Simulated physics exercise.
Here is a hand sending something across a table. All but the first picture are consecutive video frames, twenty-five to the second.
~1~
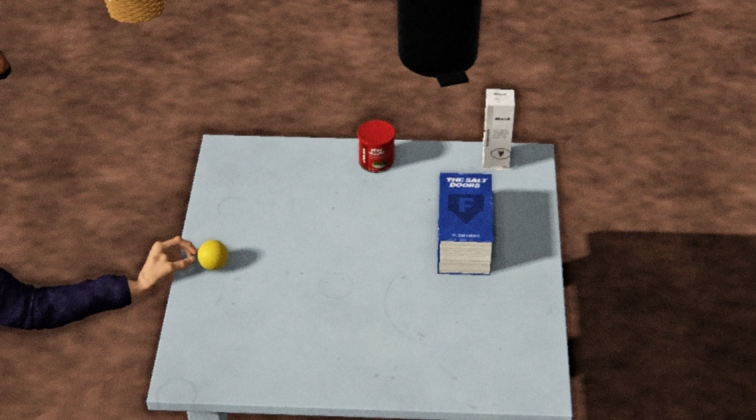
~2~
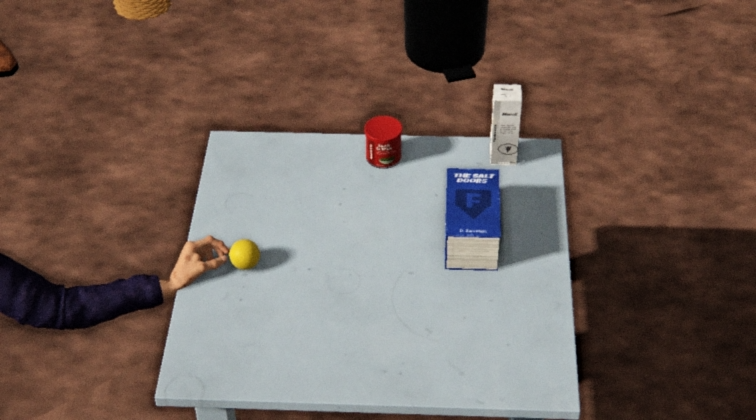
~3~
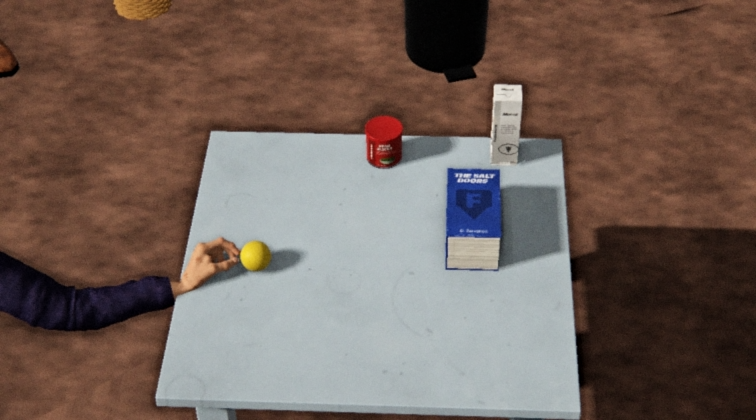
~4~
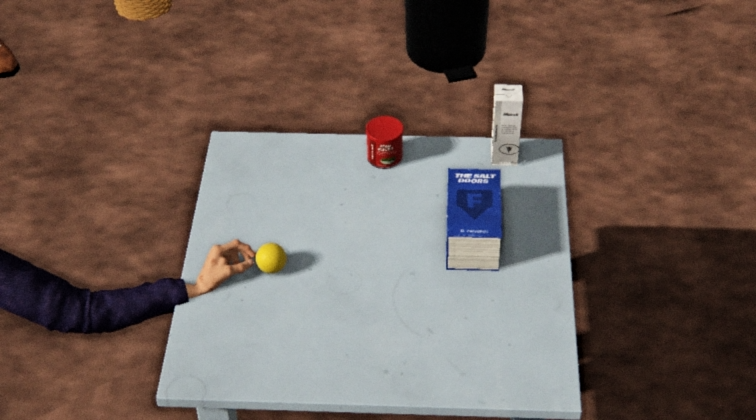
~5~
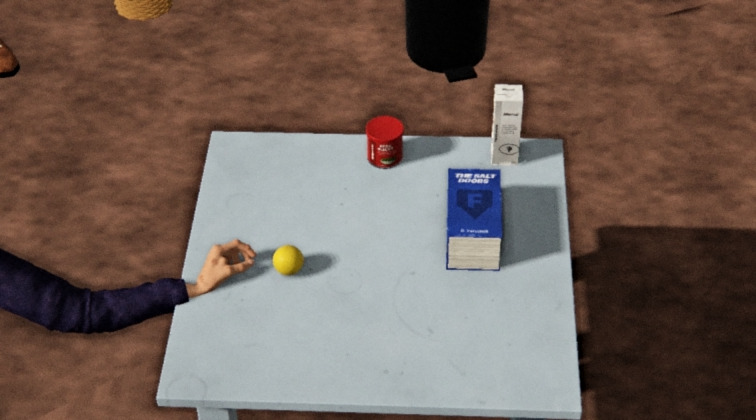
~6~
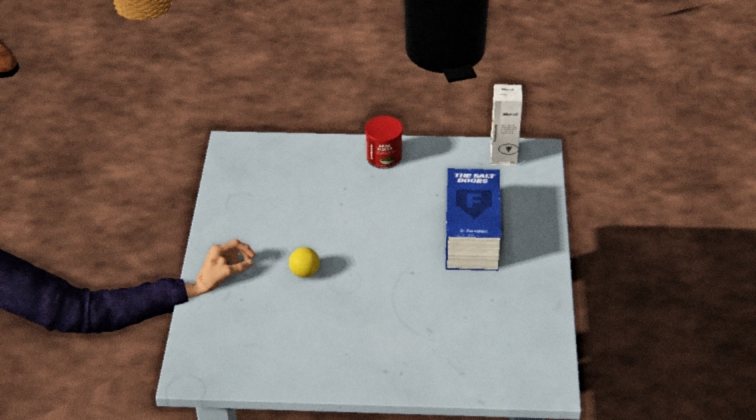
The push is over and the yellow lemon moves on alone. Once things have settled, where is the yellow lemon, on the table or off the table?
The yellow lemon falls off the table.
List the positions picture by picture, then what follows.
The first picture shows under the hand; yellow lemon (213, 255).
The second picture shows under the hand; yellow lemon (245, 255).
The third picture shows under the hand; yellow lemon (256, 256).
The fourth picture shows yellow lemon (271, 258).
The fifth picture shows yellow lemon (289, 260) moved a little.
The sixth picture shows yellow lemon (304, 262) moved about its own width.
Then, 0.30 s later than the last frame, yellow lemon moved well along near (430, 279).
Then, 0.70 s later than the last frame, yellow lemon now off the table.
Then, 1.10 s later than the last frame, things are still on the move.
When it is over, off the table, yellow lemon.
